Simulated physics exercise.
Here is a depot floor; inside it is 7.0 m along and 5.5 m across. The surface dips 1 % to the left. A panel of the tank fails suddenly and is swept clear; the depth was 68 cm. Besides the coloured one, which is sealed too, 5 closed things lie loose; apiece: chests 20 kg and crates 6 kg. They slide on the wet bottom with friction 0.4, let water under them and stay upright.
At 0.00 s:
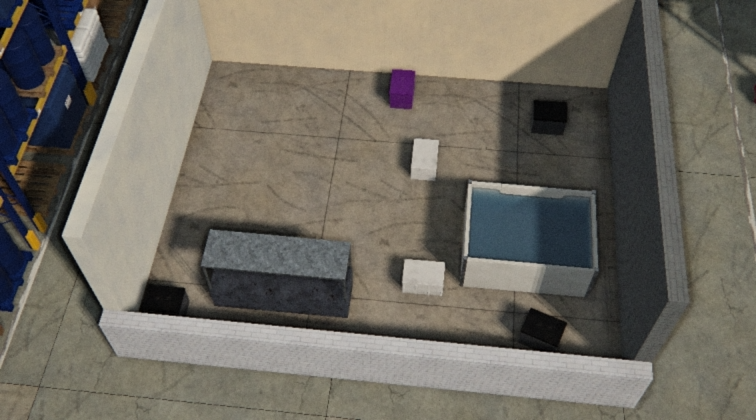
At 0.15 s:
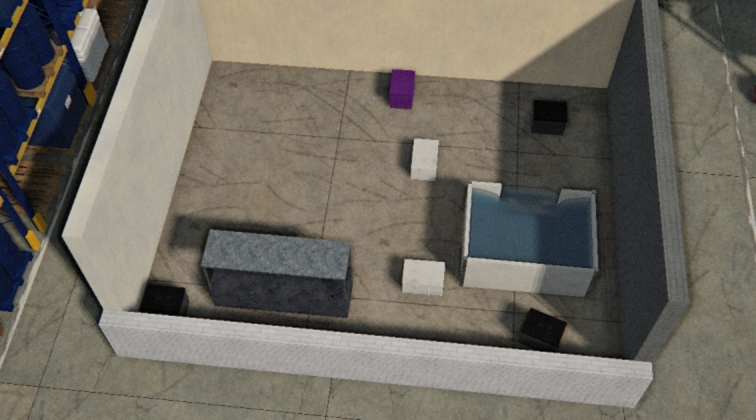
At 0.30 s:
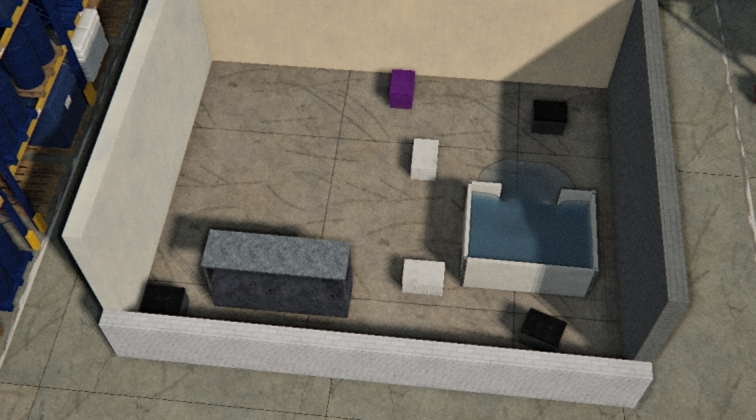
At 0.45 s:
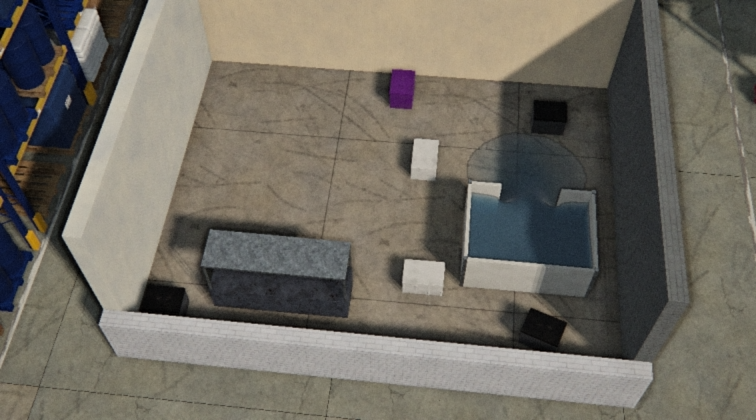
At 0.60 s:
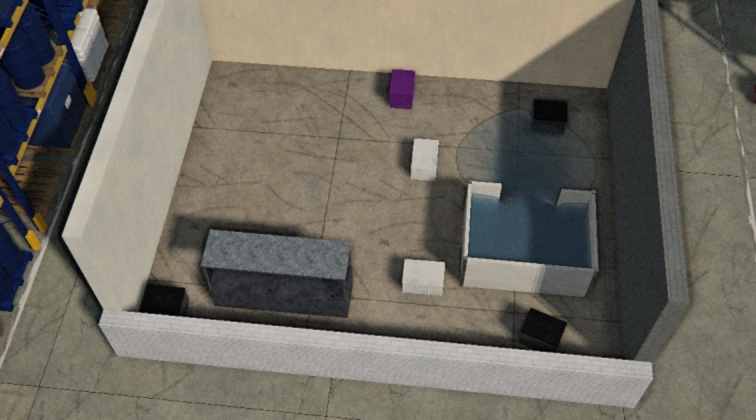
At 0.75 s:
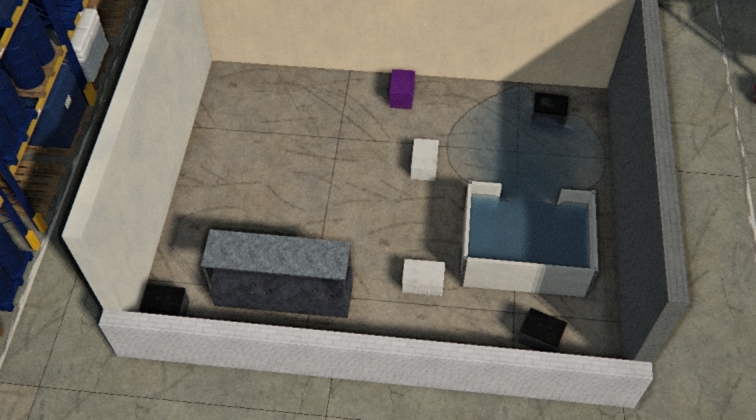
Water poured out through a gap that opened in the back of a white-walled tank and spread across the walled floor, reaching a black box and shifting it slightly, while the purple chest stayed still.
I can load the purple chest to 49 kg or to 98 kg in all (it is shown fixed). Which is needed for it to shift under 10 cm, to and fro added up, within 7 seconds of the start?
I expect that only the higher weight holds it.
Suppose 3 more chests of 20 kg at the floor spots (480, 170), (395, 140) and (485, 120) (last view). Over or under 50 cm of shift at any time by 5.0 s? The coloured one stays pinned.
In turn: Over, over, past it.
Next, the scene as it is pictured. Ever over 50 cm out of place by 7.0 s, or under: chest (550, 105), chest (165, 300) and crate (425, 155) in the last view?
In that order: Over, less, over.
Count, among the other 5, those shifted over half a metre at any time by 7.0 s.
2 of them.
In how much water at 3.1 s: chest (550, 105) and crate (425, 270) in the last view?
Roughly 18 and 0 cm.
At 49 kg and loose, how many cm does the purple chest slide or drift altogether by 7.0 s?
About 60 cm.
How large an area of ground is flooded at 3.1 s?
About 17 m2.
After 1.4 s the purple chest would be 0 cm from its start with 49 kg and 0 cm from its start with 98 kg; 2 cm of water round it then.
After 3.1 s the purple chest would be 32 cm from its start with 49 kg and 0 cm from its start with 98 kg; 10 cm of water round it then.
After 4.9 s the purple chest would be 55 cm from its start with 49 kg and 0 cm from its start with 98 kg; 8 cm of water round it then.
After 7.0 s the purple chest would be 56 cm from its start with 49 kg and 0 cm from its start with 98 kg; 5 cm of water round it then.
